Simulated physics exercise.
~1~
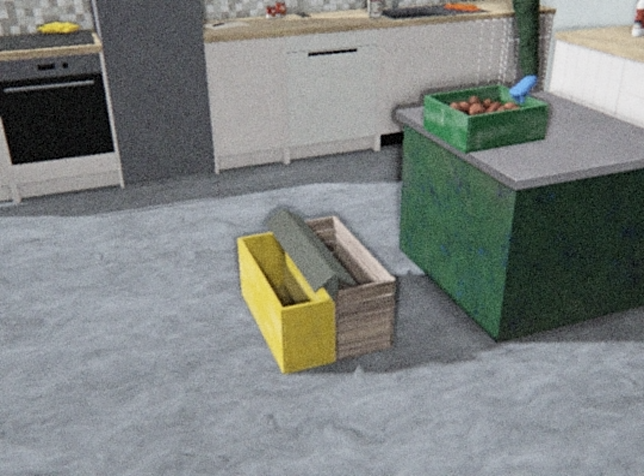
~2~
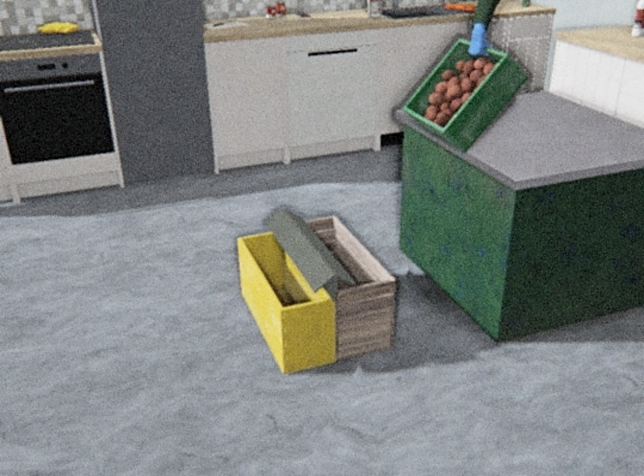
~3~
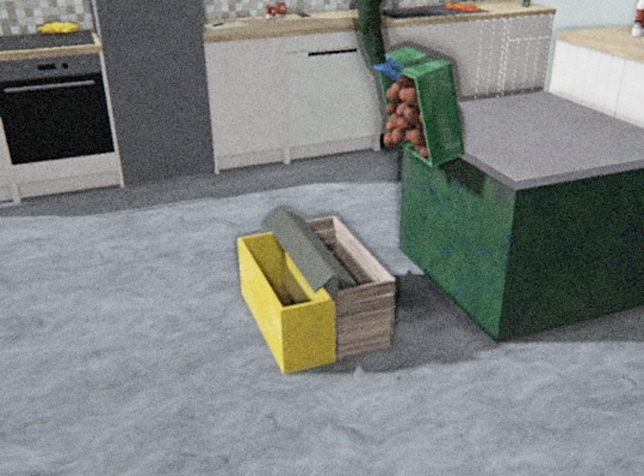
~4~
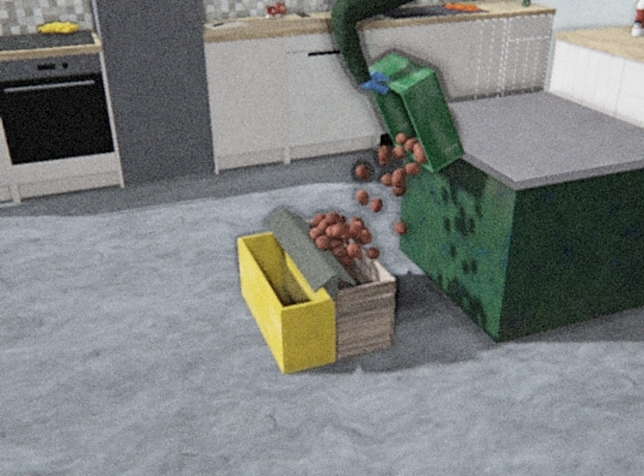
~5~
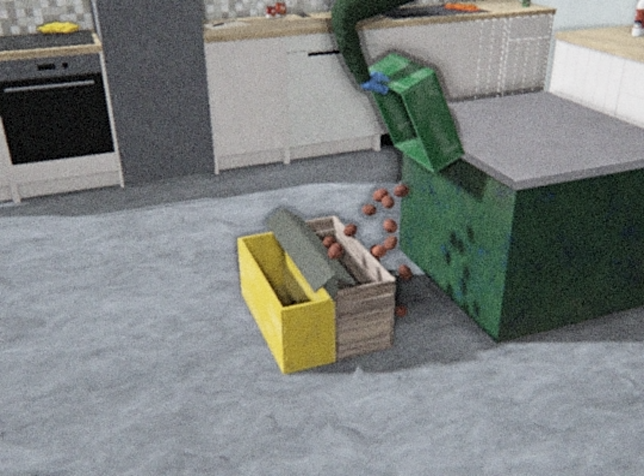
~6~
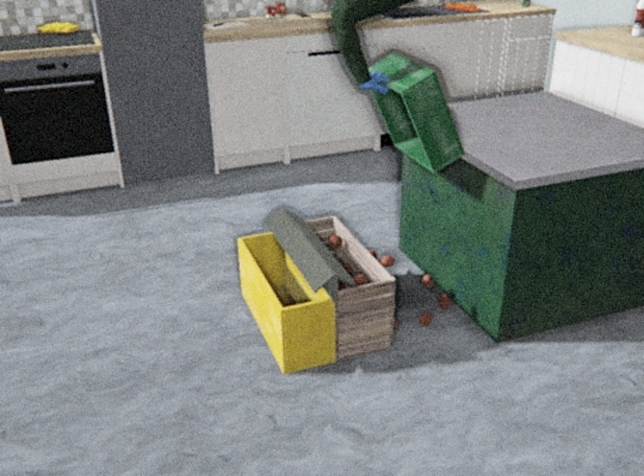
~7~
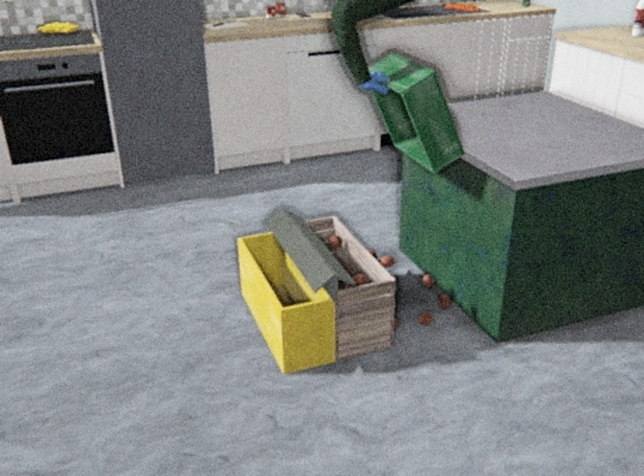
Kitchen with a green crate tipping off a bench, spilling red potatoes into a wooden bin and onto the floor beside it.
